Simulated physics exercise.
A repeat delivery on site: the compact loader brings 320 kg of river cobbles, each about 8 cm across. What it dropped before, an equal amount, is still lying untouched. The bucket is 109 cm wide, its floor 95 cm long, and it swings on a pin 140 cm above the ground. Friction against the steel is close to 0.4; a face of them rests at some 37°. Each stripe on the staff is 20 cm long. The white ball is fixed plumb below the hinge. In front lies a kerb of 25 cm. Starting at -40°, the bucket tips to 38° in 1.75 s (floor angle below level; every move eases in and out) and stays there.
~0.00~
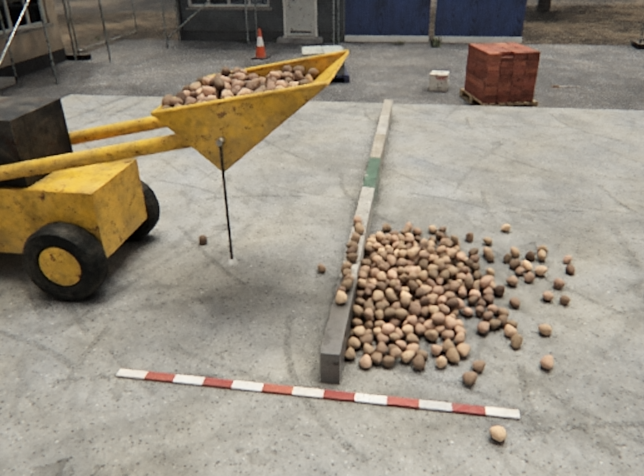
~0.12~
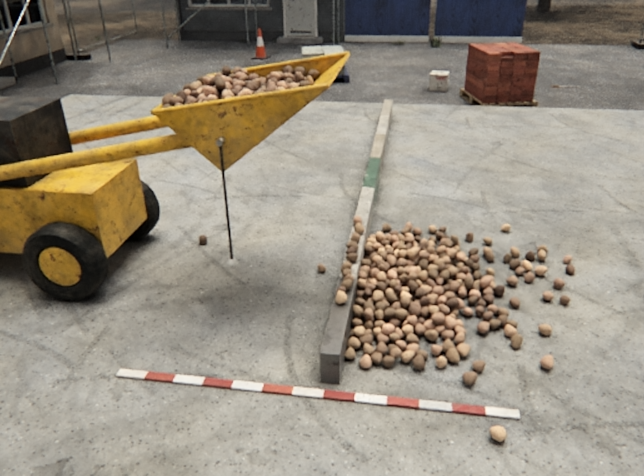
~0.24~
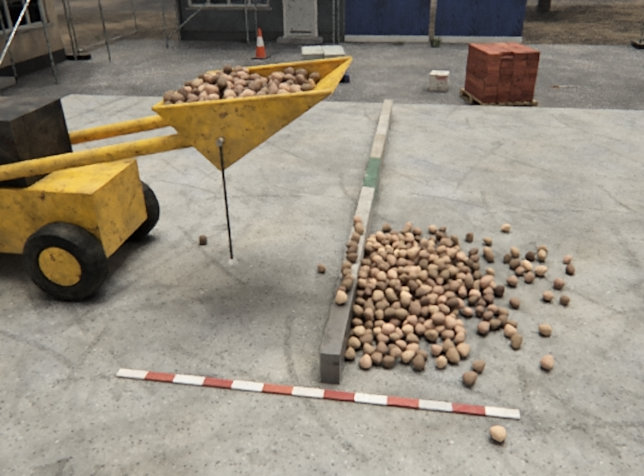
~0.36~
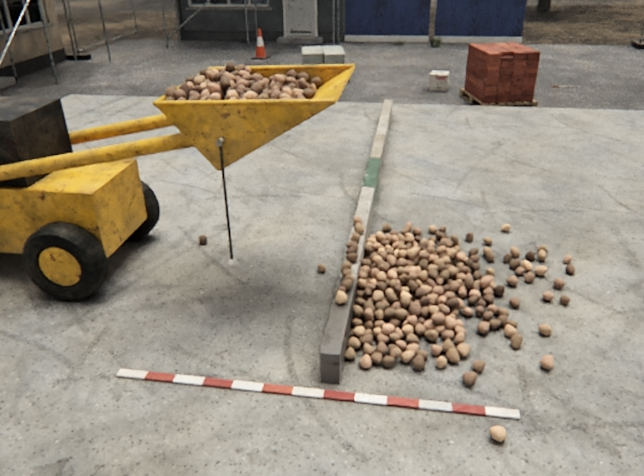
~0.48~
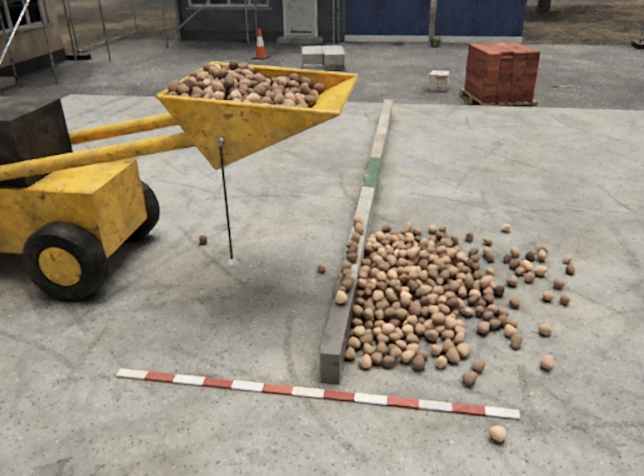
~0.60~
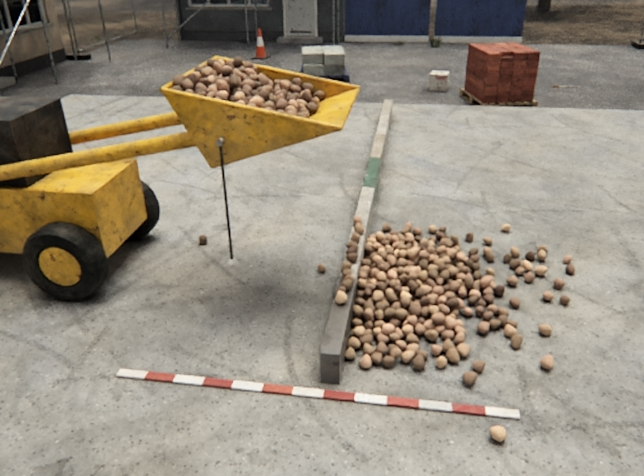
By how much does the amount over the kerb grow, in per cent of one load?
Roughly 84 per cent of a load more.
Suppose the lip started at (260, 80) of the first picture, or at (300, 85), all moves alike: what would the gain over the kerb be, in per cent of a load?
Near 5 per cent from the first place, 35 from the second.
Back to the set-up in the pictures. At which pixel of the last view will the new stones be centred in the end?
Near (393, 268).
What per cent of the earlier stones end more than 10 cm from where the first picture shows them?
About 10 per cent.
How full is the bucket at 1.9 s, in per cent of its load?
Roughly 40 per cent is still inside.
After 1.3 s the floor is at 26°; in per cent of one load, 100 in the bucket, 4 on this side of the kerb, 97 over the kerb; the foremost stones are at (612, 278).
After 1.9 s the floor is at 38°; in per cent of one load, 42 in the bucket, 40 on this side of the kerb, 118 over the kerb; the foremost stones are at (612, 278).
After 2.2 s the floor is at 38°; in per cent of one load, 7 in the bucket, 35 on this side of the kerb, 160 over the kerb; the foremost stones are at (612, 278).
After 4.8 s the floor is at 38°; in per cent of one load, 0 in the bucket, 20 on this side of the kerb, 181 over the kerb; the foremost stones are at (612, 278). Net gain over the kerb, 84.
